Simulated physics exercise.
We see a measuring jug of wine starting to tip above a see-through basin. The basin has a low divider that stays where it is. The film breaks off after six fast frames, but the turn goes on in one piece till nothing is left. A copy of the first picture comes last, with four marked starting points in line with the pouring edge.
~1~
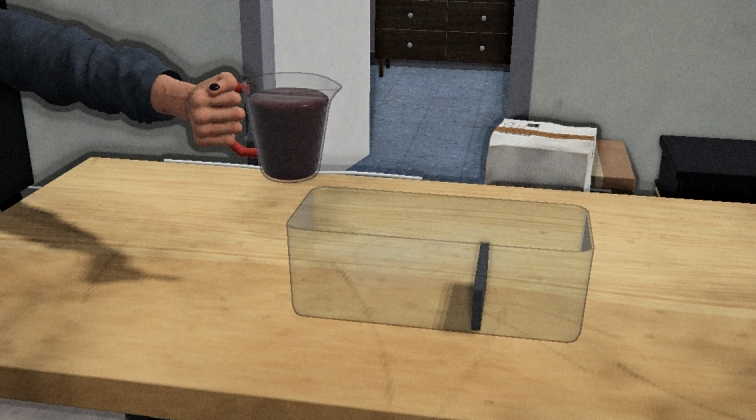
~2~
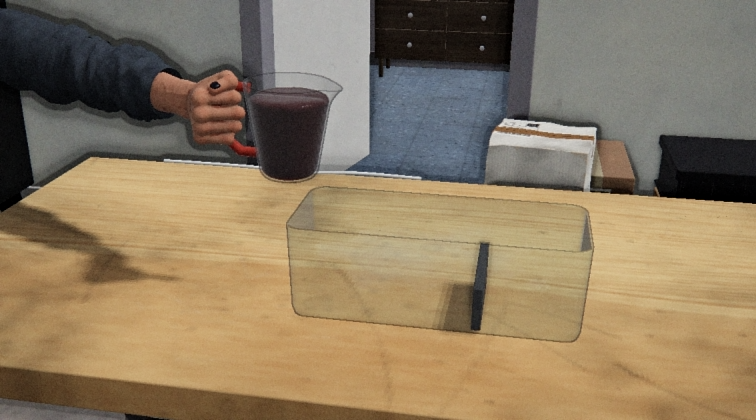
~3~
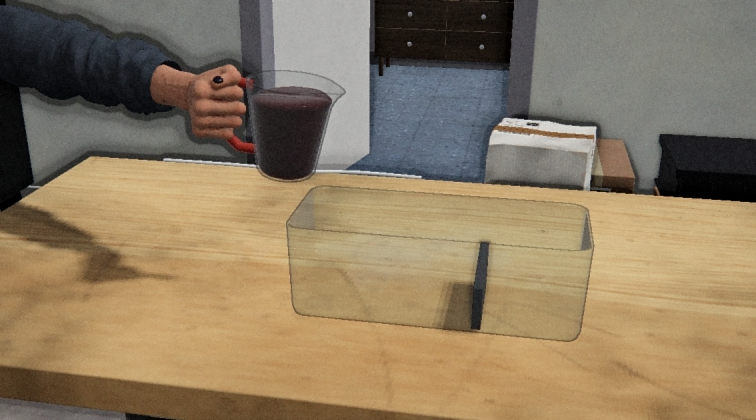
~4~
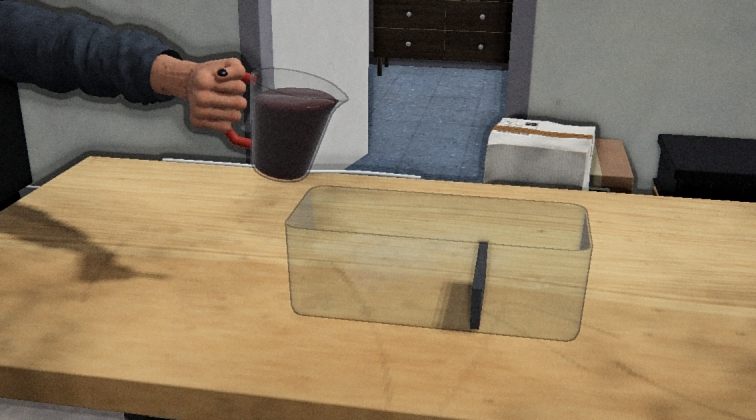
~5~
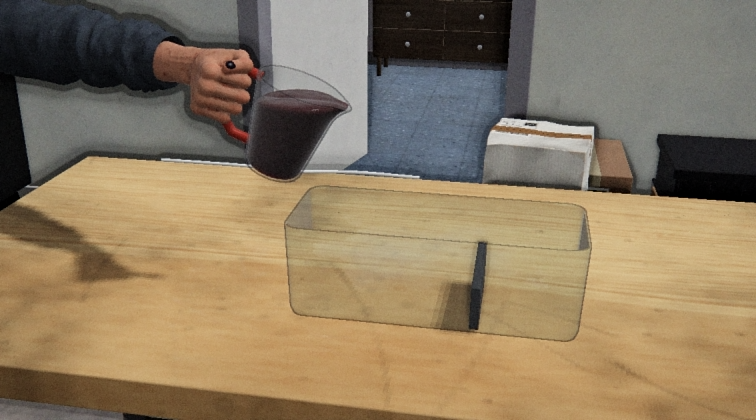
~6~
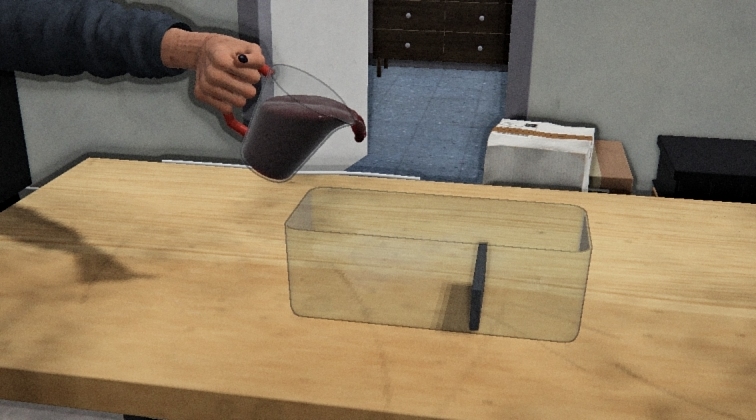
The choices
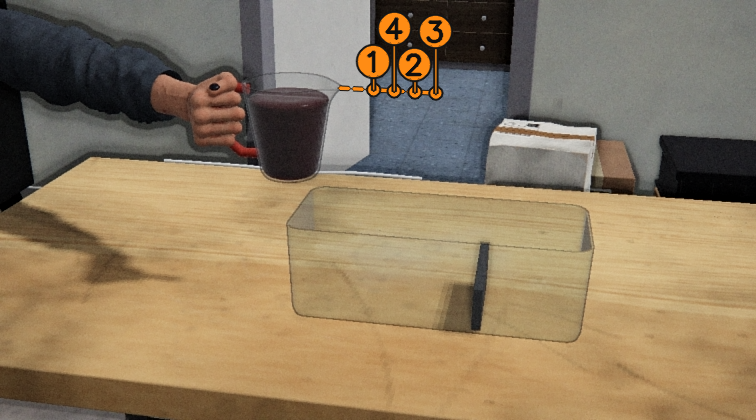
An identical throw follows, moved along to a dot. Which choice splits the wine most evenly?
The answer is spot 3.
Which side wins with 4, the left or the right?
The left one.
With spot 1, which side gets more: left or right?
The left side.
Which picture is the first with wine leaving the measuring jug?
Picture 6.
On the marked copy, 1 at (373, 89); 2 at (414, 92); 3 at (435, 93); 4 at (394, 90).
Choosing 1, about 97 % ends left of the wall and 3 % right of it.
Choosing 2, about 92 % ends left of the wall and 8 % right of it.
Choosing 3, about 52 % ends left of the wall and 48 % right of it.
Choosing 4, about 96 % ends left of the wall and 2 % right of it.
